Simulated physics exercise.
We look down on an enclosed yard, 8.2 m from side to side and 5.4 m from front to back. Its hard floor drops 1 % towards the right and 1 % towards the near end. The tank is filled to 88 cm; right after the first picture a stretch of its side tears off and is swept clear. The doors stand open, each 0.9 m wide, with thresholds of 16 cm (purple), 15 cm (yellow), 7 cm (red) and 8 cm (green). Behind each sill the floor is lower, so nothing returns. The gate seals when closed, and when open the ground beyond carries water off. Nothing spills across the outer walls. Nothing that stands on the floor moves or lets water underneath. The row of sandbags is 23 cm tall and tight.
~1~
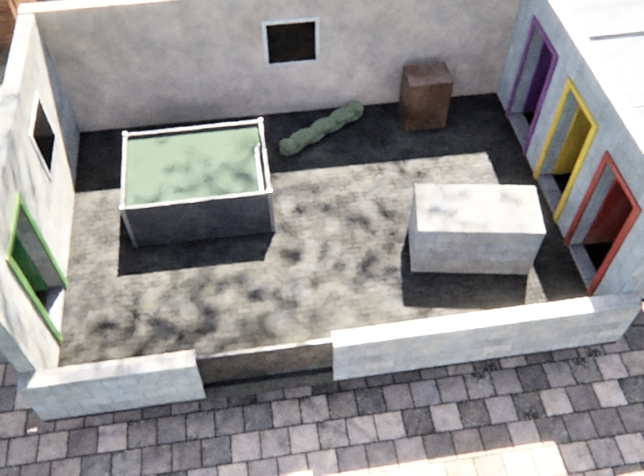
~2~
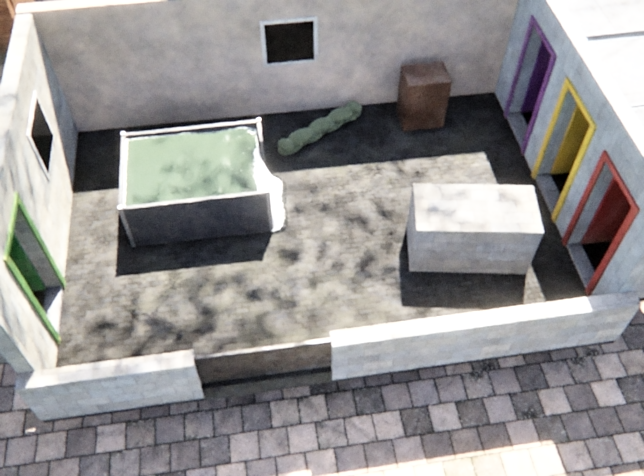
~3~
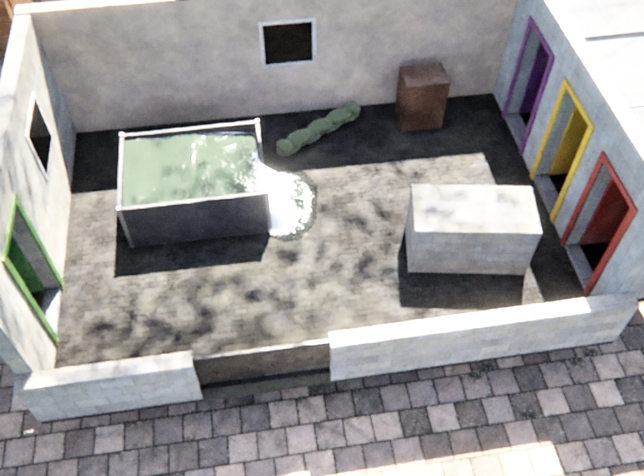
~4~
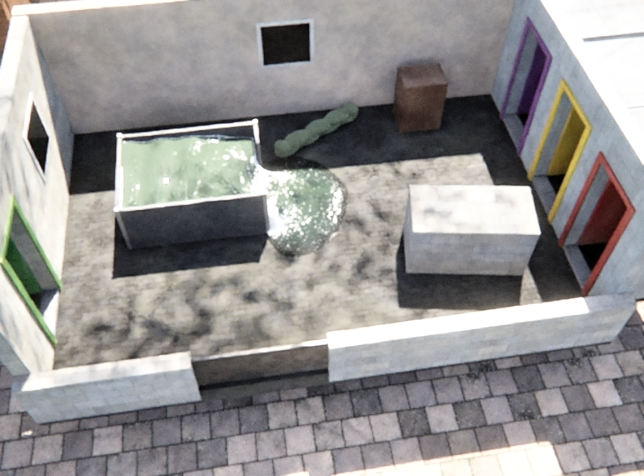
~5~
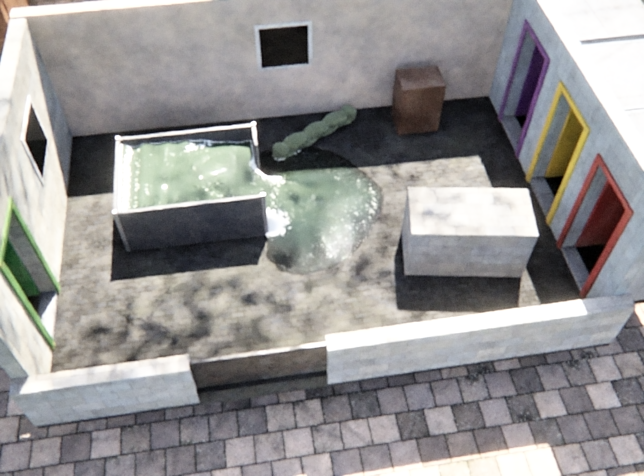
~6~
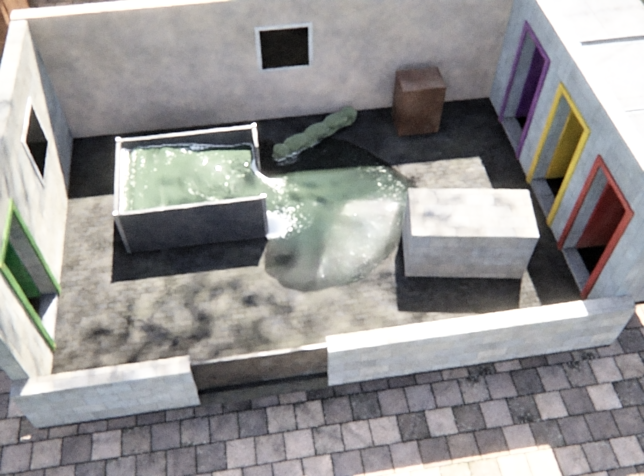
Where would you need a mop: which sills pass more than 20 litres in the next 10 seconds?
Door by door: At the purple door it goes over the limit; at the yellow door it passes the limit; at the red door it goes over the limit; at the green door it keeps below the limit.
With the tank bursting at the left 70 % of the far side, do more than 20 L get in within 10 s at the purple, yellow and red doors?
Against that limit: Purple under, yellow not over, red over.
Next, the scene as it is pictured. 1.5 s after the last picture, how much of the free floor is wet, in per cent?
About 50 per cent.
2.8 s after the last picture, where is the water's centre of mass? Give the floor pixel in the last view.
Around (358, 213).
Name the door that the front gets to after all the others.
It is the green one.
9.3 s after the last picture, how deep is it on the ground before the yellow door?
Some 11.5 cm.
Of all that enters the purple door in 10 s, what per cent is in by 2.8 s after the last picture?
Some 85 per cent by then.
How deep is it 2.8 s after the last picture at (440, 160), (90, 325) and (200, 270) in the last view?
Roughly 3, 0 and 0 cm, in turn.
Then, 0.7 s after the last picture water covers 40 % of the floor and is deepest (44 cm) near (403, 253); purple door not reached, yellow door 21 cm at the sill, 0 L in, red door not reached, green door not reached.
Then, 1.5 s after the last picture water covers 50 % of the floor and is deepest (36 cm) near (403, 253); purple door 29 cm at the sill, 12 L in, yellow door 33 cm at the sill, 58 L in, red door 4 cm at the sill, 0 L in, green door not reached.
Then, 2.8 s after the last picture water covers 60 % of the floor and is deepest (27 cm) near (475, 143); purple door 24 cm at the sill, 80 L in, yellow door 24 cm at the sill, 160 L in, red door 12 cm at the sill, 4 L in, green door not reached.
Then, 5.3 s after the last picture water covers 75 % of the floor and is deepest (23 cm) near (588, 326); purple door 15 cm at the sill, 94 L in, yellow door 19 cm at the sill, 193 L in, red door 17 cm at the sill, 116 L in, green door 2 cm at the sill, 0 L in.
Then, 9.3 s after the last picture water covers 85 % of the floor and is deepest (16 cm) near (588, 326); purple door 12 cm at the sill, 94 L in, yellow door 11 cm at the sill, 203 L in, red door 12 cm at the sill, 233 L in, green door 3 cm at the sill, 0 L in.
